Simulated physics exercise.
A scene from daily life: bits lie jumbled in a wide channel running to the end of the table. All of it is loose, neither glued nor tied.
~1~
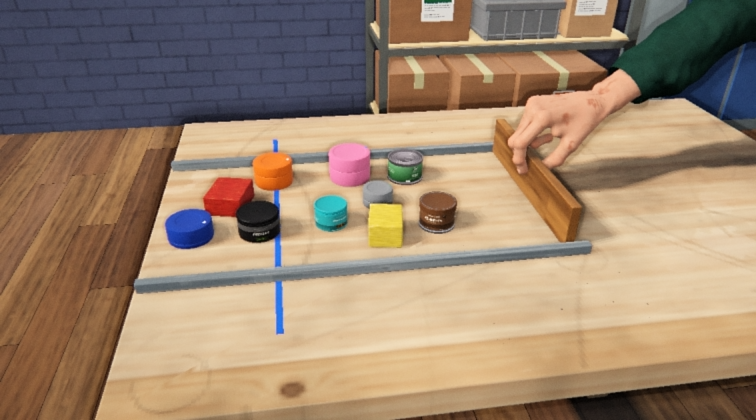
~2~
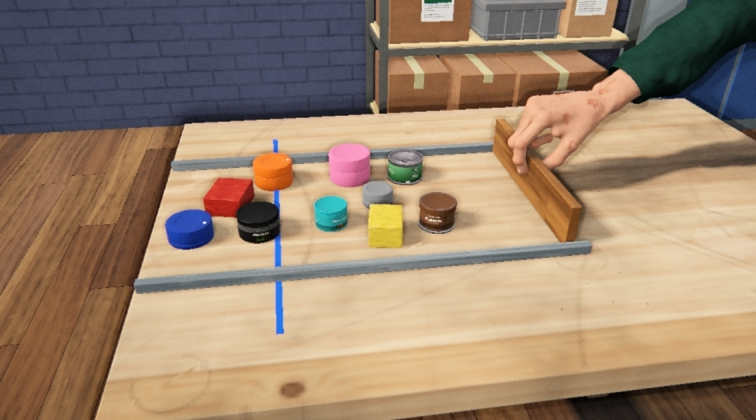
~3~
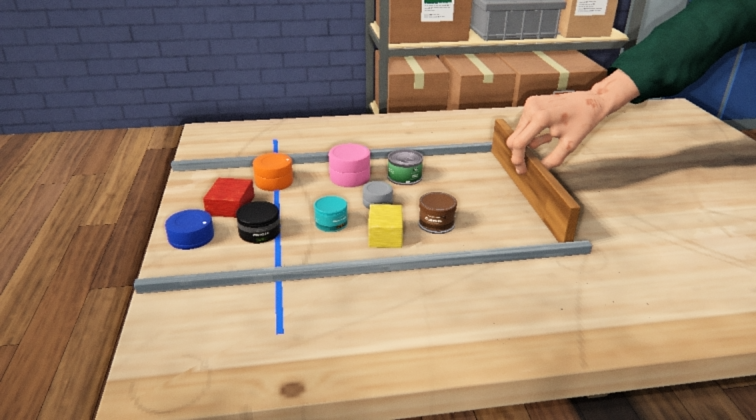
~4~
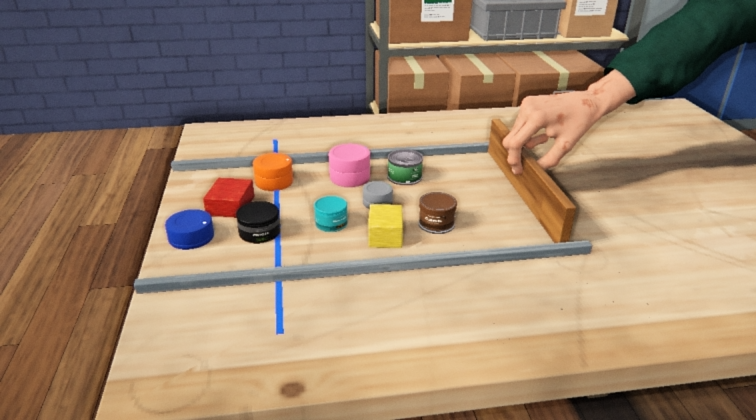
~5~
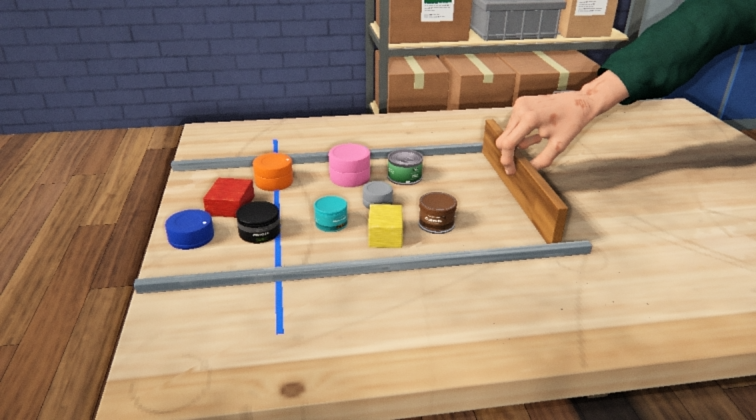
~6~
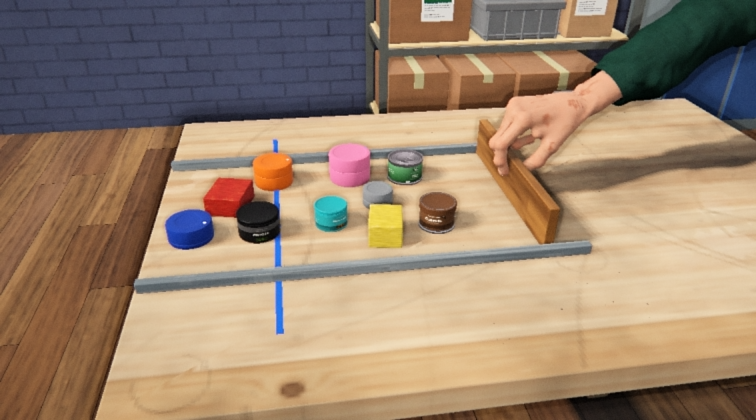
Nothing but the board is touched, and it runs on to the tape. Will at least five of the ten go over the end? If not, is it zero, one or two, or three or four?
No, zero go over.
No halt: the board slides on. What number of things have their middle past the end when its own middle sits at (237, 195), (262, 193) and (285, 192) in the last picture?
Taking the three positions in turn, the counts come to 2, 0 and 0.
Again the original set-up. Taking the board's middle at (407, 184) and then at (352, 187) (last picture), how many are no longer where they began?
4 and 7.
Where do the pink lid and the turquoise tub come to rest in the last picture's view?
You'll find the first one at (226, 167) and the second at (241, 212).
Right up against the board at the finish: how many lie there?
The figure is 4.
A little later, none off yet; blue lid at rest near (190, 229); red block at rest near (230, 197); black tub at rest near (259, 222).
When it is over, the number that fall off is zero.
